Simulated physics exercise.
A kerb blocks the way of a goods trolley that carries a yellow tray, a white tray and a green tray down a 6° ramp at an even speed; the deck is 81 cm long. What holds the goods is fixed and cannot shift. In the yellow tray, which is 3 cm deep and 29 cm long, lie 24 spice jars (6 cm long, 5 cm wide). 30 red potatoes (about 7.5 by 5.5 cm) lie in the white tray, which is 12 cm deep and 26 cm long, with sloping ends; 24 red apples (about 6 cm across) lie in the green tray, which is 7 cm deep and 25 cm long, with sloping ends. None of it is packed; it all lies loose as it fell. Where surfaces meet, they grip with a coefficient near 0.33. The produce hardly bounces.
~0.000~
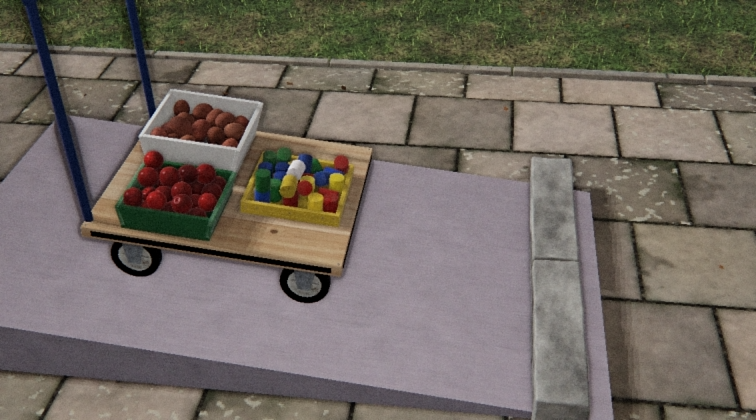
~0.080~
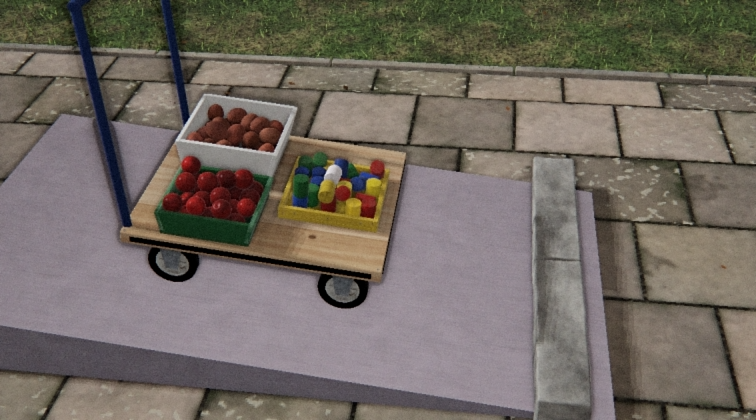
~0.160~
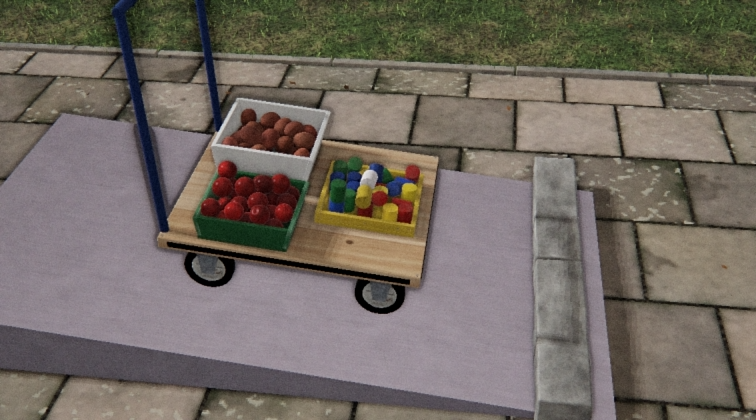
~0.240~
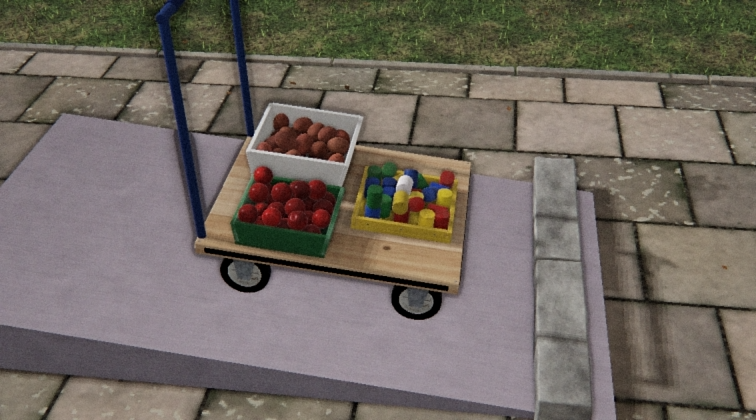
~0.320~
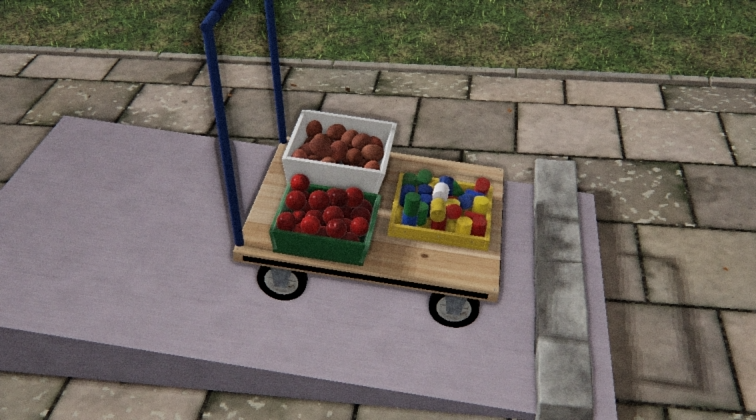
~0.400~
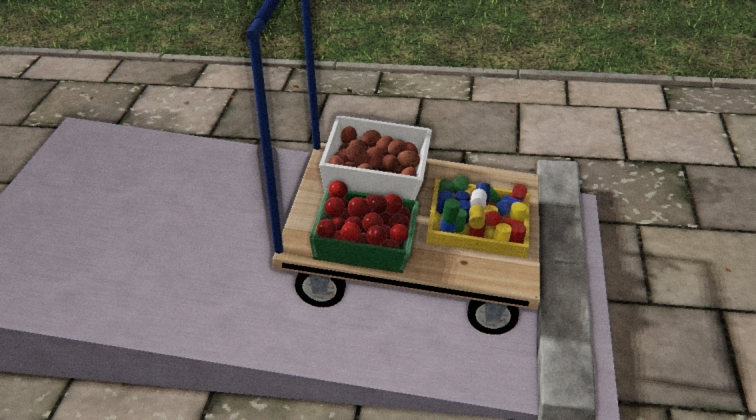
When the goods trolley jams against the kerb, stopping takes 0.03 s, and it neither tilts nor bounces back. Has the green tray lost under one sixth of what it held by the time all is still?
No, it has lost more than a sixth.
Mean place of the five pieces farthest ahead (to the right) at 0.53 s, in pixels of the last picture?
Somewhere near pixel (543, 218) of the last view.
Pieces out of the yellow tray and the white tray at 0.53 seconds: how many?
Estimate at that time - yellow tray 1, white tray 0, give or take.
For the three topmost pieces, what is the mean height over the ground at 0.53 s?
I'd guess about 42 cm.
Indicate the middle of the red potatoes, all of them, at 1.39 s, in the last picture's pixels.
I'd put the middle close to (403, 171).
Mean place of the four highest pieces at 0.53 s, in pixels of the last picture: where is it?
(417, 188).
After 0.43 s, the wheels strike.
After 0.53 s, 1 of 24 out of the yellow tray, 0 of 30 out of the white tray and 0 of 24 out of the green tray.
After 0.65 s, 3 of 24 out of the yellow tray, 0 of 30 out of the white tray and 3 of 24 out of the green tray.
After 0.88 s, 6 of 24 out of the yellow tray, 0 of 30 out of the white tray and 5 of 24 out of the green tray.
Outcome (at 1.39 s), 6 of 24 out of the yellow tray, 0 of 30 out of the white tray and 6 of 24 out of the green tray. Asked share, 6 of 24, 25 per cent.
